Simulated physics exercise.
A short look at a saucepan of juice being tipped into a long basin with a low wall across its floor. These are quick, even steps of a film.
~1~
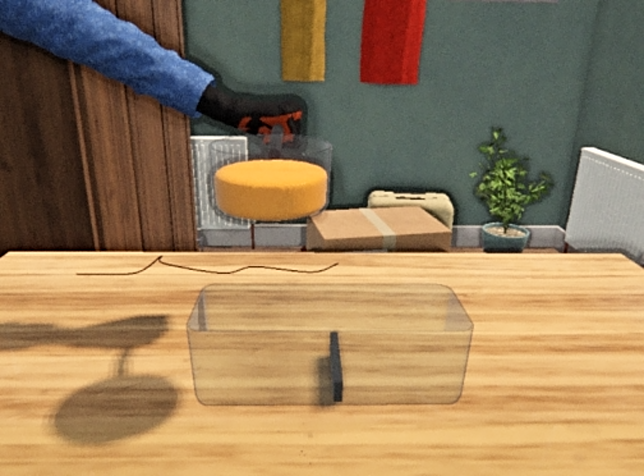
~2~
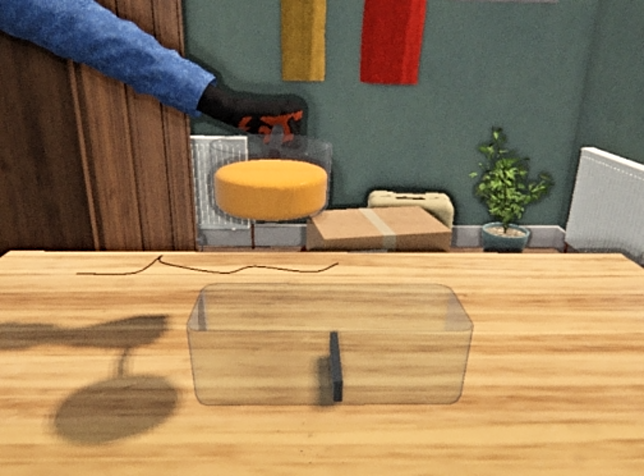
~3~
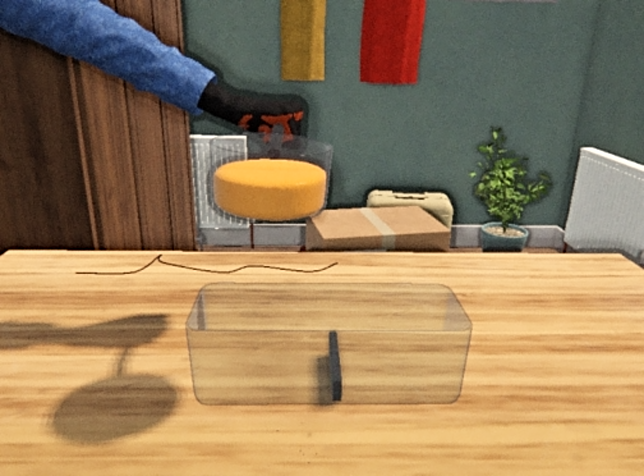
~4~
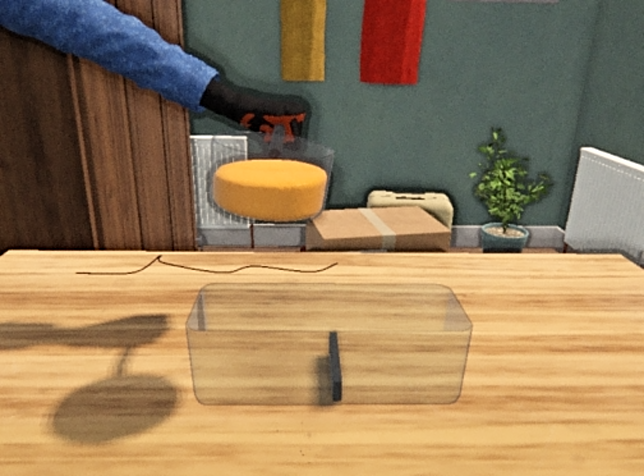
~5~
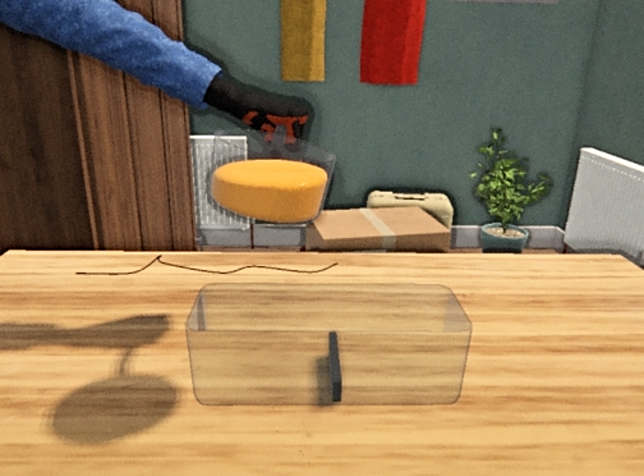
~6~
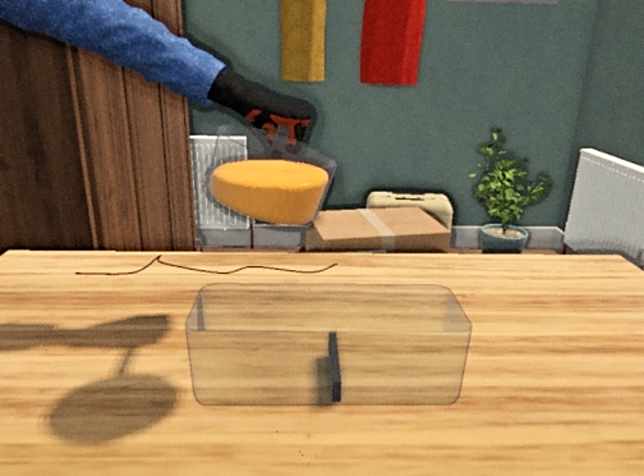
A gloved hand in a blue sleeve held a clear container of orange juice above a long, see-through basin with a low dark wall inside, then slowly tilted it a little to the right.
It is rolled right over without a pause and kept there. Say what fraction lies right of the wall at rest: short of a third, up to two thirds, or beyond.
The share right of the wall is above two thirds.
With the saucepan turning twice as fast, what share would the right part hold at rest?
It comes to 85 per cent or so.
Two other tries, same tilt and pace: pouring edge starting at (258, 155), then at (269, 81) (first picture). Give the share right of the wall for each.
Roughly 10 per cent, and 50 per cent.
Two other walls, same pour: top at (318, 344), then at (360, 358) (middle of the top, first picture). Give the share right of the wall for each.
Near 95 % and 60 %.
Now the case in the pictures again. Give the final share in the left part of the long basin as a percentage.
Some 10 per cent.
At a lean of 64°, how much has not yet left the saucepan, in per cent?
It comes to 70 per cent or so.
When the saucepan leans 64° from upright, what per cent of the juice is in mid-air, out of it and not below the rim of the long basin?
About 25 per cent.
A moment on, the tilt is 64° and 71 per cent is still to pour, 0 is left of the wall and 3 right of it.
Next, the tilt is 90° and 21 per cent is still to pour, 3 is left of the wall and 58 right of it.
Then the tilt is 95° and 4 per cent is still to pour, 7 is left of the wall and 85 right of it.
Later the tilt is 95° and 1 per cent is still to pour, 8 is left of the wall and 90 right of it.
At rest 9 per cent lies left of the wall, 90 right of it and 1 outside.
